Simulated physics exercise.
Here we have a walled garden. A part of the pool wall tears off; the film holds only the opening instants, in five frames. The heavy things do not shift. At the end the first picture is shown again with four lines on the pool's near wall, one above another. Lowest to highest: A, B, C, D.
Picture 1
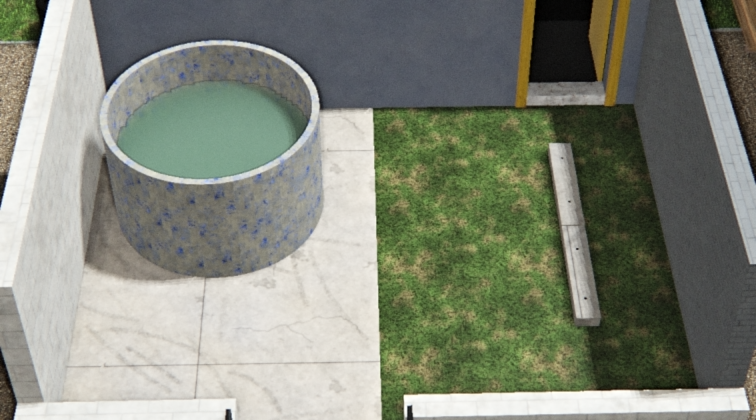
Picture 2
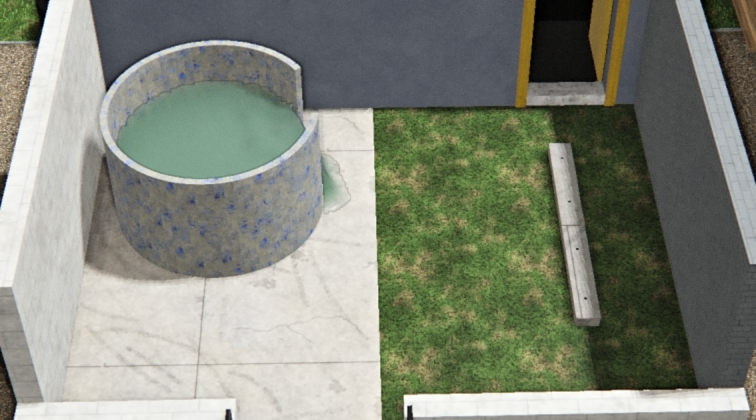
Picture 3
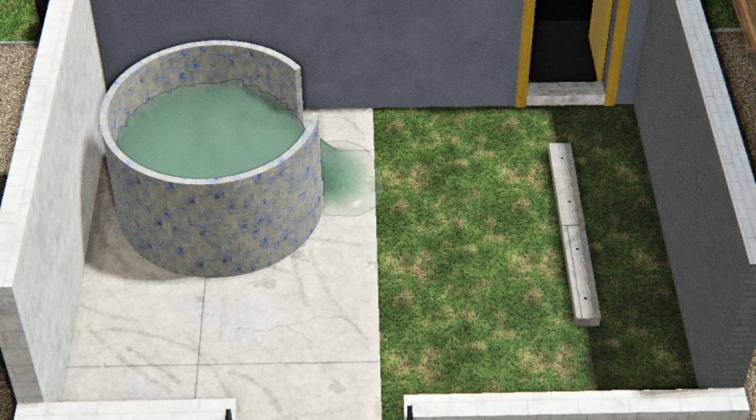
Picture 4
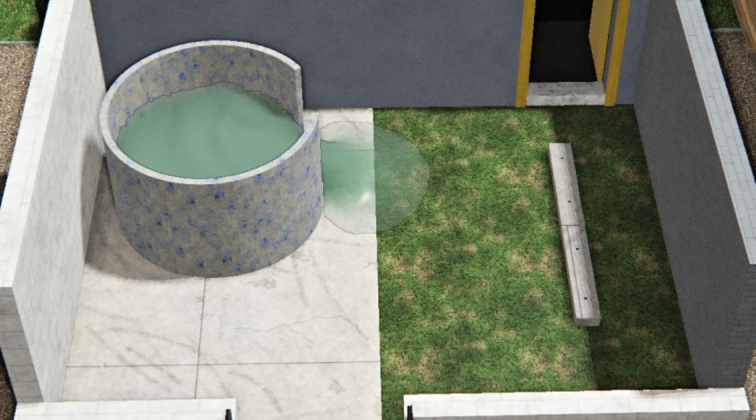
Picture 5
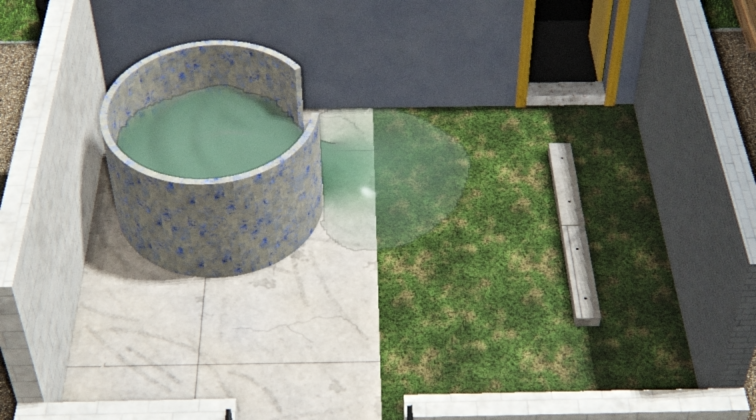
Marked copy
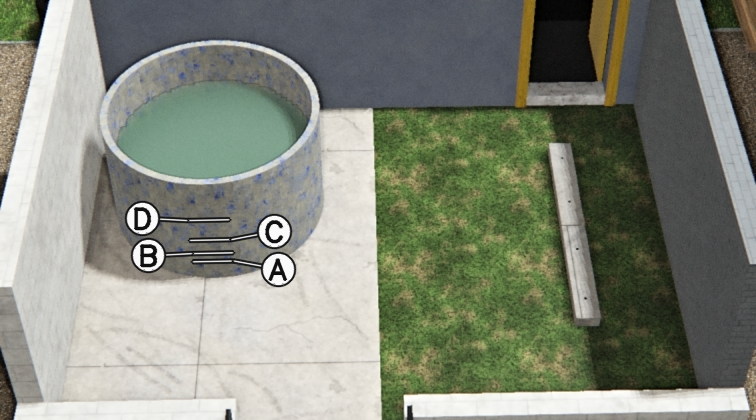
A round stone pool of green water stood in a walled garden until a gap opened in its right side, and water poured through, spreading across the pale paving and onto the grass.
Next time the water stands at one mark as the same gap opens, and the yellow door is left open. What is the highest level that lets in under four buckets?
C is the one.
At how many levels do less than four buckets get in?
Three.
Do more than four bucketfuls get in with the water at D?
Yes.
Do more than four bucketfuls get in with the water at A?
No, that is safe.
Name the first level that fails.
That would be D.
On the marked copy, A at (213, 261); B at (212, 253); C at (210, 240); D at (208, 220); from the bottom up A, B, C, D.
With A, nothing gets over.
With B, nothing gets over.
With C, a bucket or two gets in.
With D, about 11 bucketfuls get in.
